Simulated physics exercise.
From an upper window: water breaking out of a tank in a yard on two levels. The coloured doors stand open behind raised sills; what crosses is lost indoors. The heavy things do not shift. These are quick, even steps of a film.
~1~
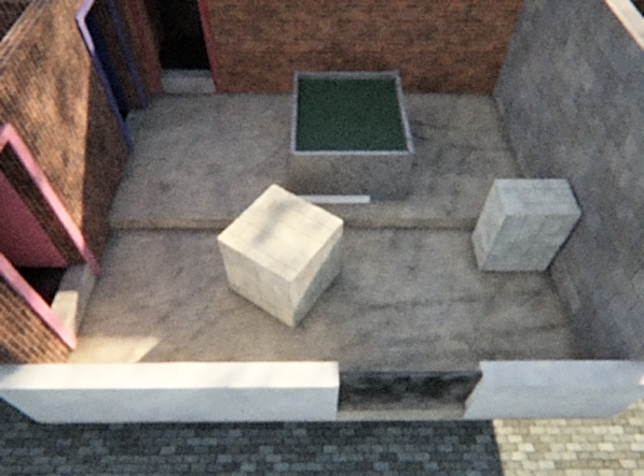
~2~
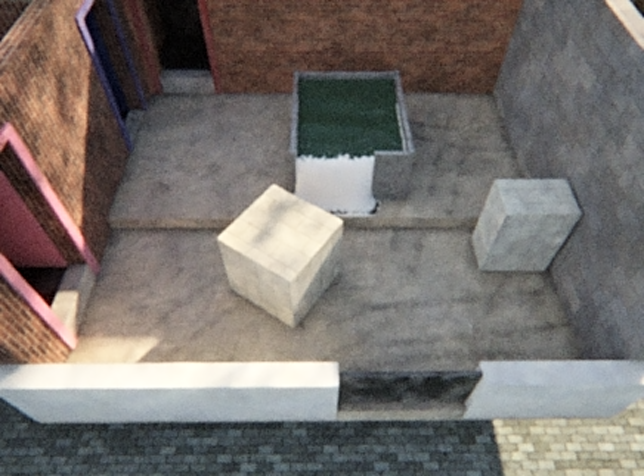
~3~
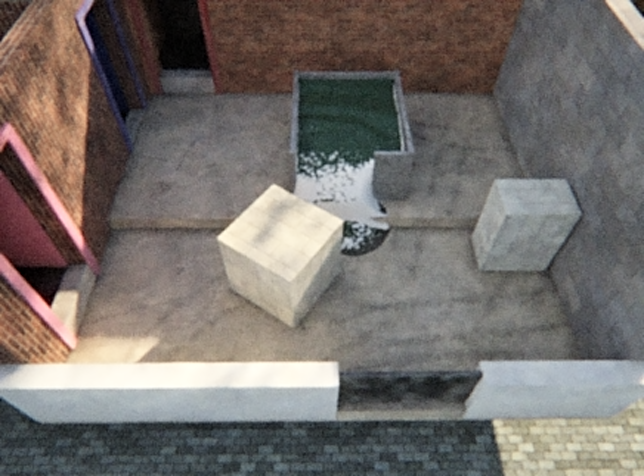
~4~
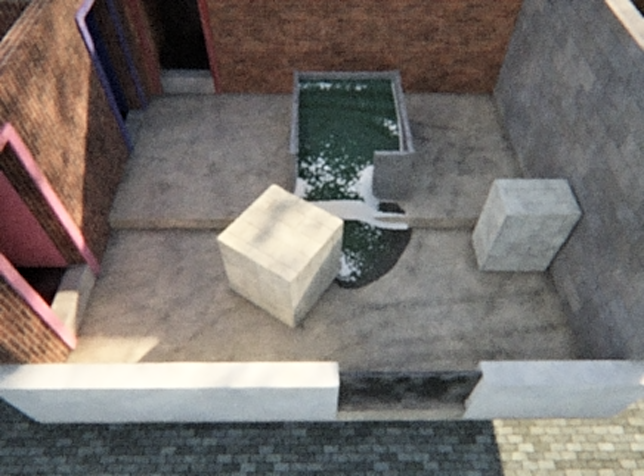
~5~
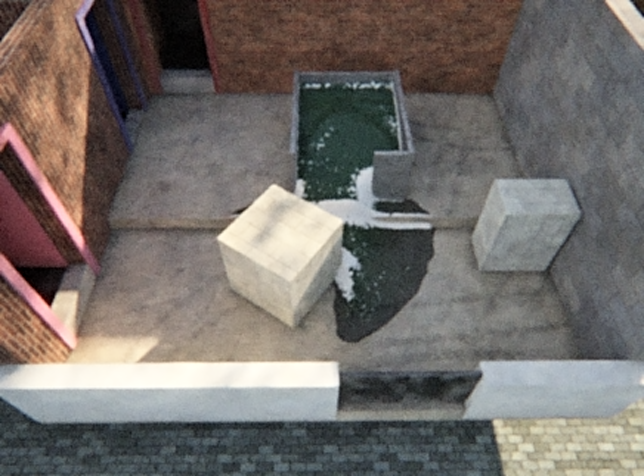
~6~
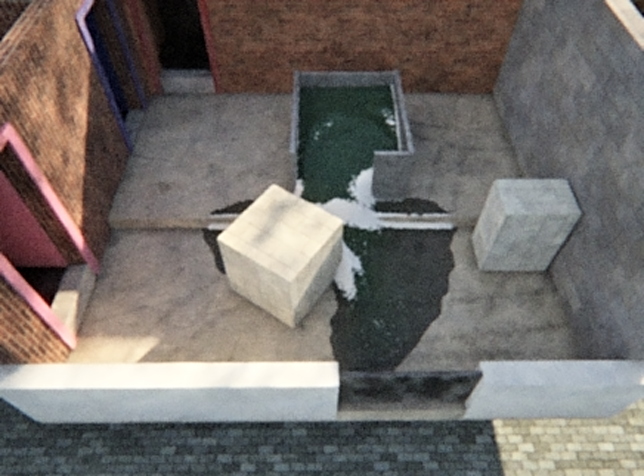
In a walled yard on two levels, water bursts through the front of a raised tank, drops over the step beside a tilted pale block, and spreads in a dark, foam-flecked sheet across the lower paving.
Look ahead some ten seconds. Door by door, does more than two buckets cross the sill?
The red door admits no more than that; the pink door admits no more than that; the blue door admits no more than that.
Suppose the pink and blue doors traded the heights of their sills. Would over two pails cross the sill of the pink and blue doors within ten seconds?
One by one: The pink door is over; the blue door holds.
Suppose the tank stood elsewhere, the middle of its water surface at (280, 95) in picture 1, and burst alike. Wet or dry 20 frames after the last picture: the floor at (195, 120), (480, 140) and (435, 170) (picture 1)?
As listed: Not flooded, dry, dry.
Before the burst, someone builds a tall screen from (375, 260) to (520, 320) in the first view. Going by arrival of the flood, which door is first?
That is the door marked pink.
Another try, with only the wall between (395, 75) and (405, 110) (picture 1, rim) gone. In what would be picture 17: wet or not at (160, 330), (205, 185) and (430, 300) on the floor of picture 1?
In that order: Not flooded, clear, clear.
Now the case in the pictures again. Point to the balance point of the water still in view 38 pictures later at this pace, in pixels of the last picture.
Around (333, 280).
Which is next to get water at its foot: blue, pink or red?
It is the pink-painted one.
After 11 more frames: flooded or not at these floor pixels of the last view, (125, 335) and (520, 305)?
In turn: Wet, covered.
A moment on, water covers 30 % of the floor; the red door not reached, the pink door not reached, the blue door not reached.
Next, water covers 40 % of the floor; the red door not reached, the pink door wet at the sill, nothing in, the blue door not reached.
Then, water covers 50 % of the floor; the red door not reached, the pink door wet at the sill, nothing in, the blue door not reached.
Later, water covers 50 % of the floor; the red door not reached, the pink door wet at the sill, nothing in, the blue door not reached.
In the end, water covers 45 % of the floor; the red door not reached, the pink door wet at the sill, nothing in, the blue door not reached.
